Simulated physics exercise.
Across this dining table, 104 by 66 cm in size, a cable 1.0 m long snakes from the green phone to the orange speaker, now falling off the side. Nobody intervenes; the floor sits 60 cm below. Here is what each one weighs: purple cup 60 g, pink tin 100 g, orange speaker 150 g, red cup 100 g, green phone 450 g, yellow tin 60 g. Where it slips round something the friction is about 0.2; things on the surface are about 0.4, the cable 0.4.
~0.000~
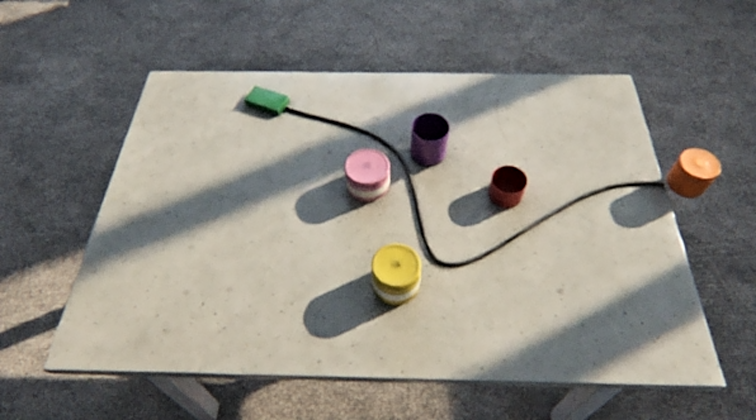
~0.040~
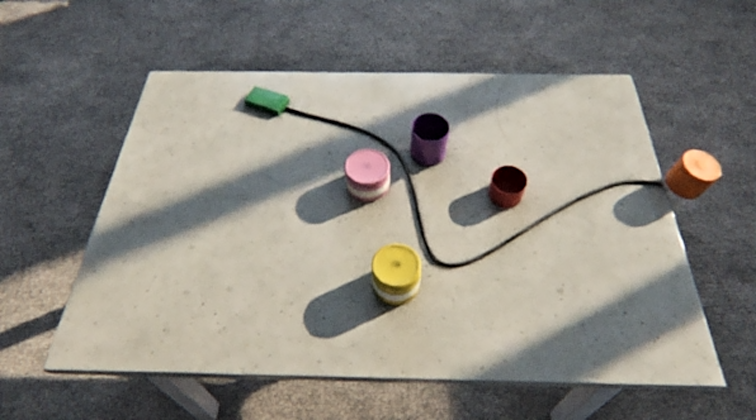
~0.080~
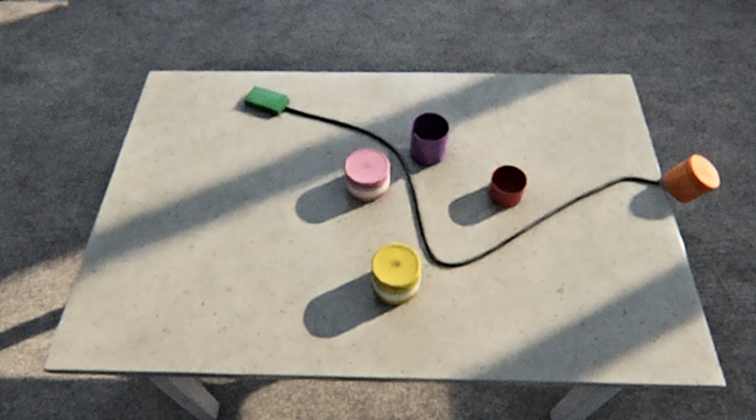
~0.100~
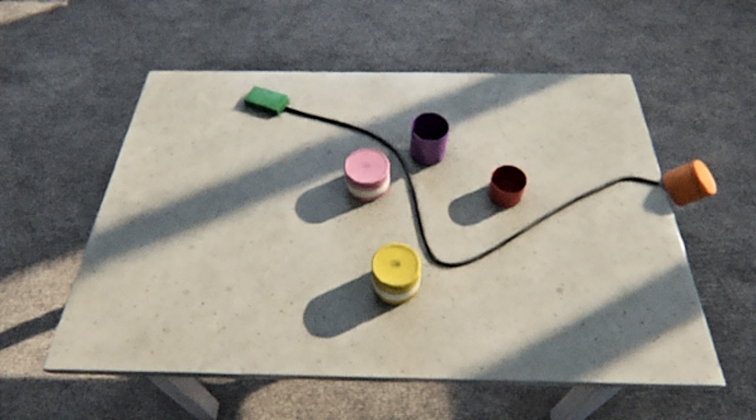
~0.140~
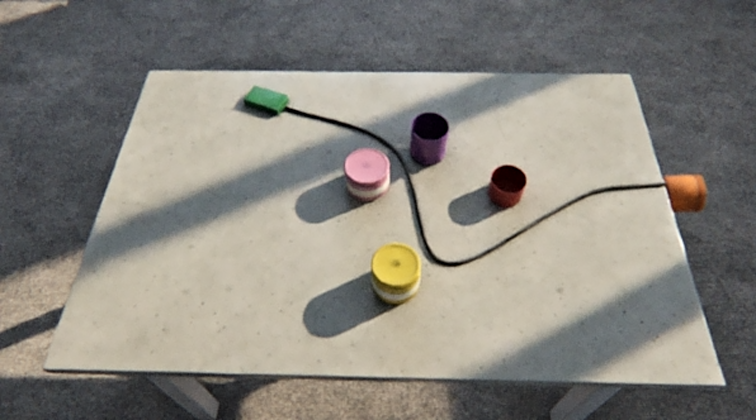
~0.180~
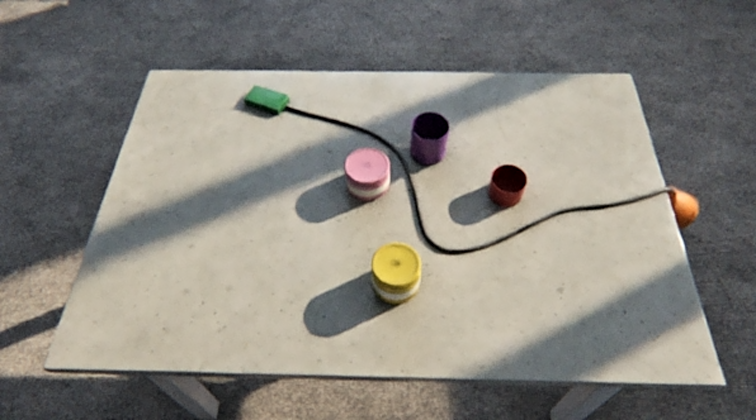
The footage shows an orange cylindrical object tipping over the right edge of a pale table and dropping below it, drawing the attached black cable slightly rightward, while the green object, cups and tins stay in place.
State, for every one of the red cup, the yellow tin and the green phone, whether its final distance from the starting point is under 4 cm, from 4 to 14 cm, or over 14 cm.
Final distances: Red cup from 4 to 14 cm, yellow tin under 4 cm, green phone under 4 cm.
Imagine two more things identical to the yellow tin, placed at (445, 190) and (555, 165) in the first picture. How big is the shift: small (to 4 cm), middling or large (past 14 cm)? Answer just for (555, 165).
Slight.
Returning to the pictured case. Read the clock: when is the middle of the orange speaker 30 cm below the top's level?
Not at all.
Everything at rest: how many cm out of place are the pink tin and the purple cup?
Pink tin 0 cm, purple cup 4 cm.
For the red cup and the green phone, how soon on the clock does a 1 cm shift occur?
Times: Red cup = 0.32 s, green phone = 0.36 s.
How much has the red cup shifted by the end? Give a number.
The red cup ends up 10 cm from where it started.
At 0.4 s, the cable's tail end at (290, 110); red cup 9 cm off its start, green phone 1 cm off its start, orange speaker over the edge.
At 0.7 s, the cable's tail end at (290, 110); red cup 10 cm off its start, green phone 1 cm off its start, orange speaker over the edge.
At 0.9 s, the cable's tail end at (290, 110); red cup 10 cm off its start at (519, 136), green phone 1 cm off its start at (270, 99), purple cup 3 cm off its start at (437, 113).
At 1.2 s, the cable's tail end at (290, 110); red cup 10 cm off its start, green phone 1 cm off its start, orange speaker over the edge.
At 2.4 s, the cable's tail end at (290, 110); red cup 10 cm off its start at (519, 136), green phone 1 cm off its start at (270, 99), yellow tin 0 cm off its start at (396, 263), orange speaker over the edge.
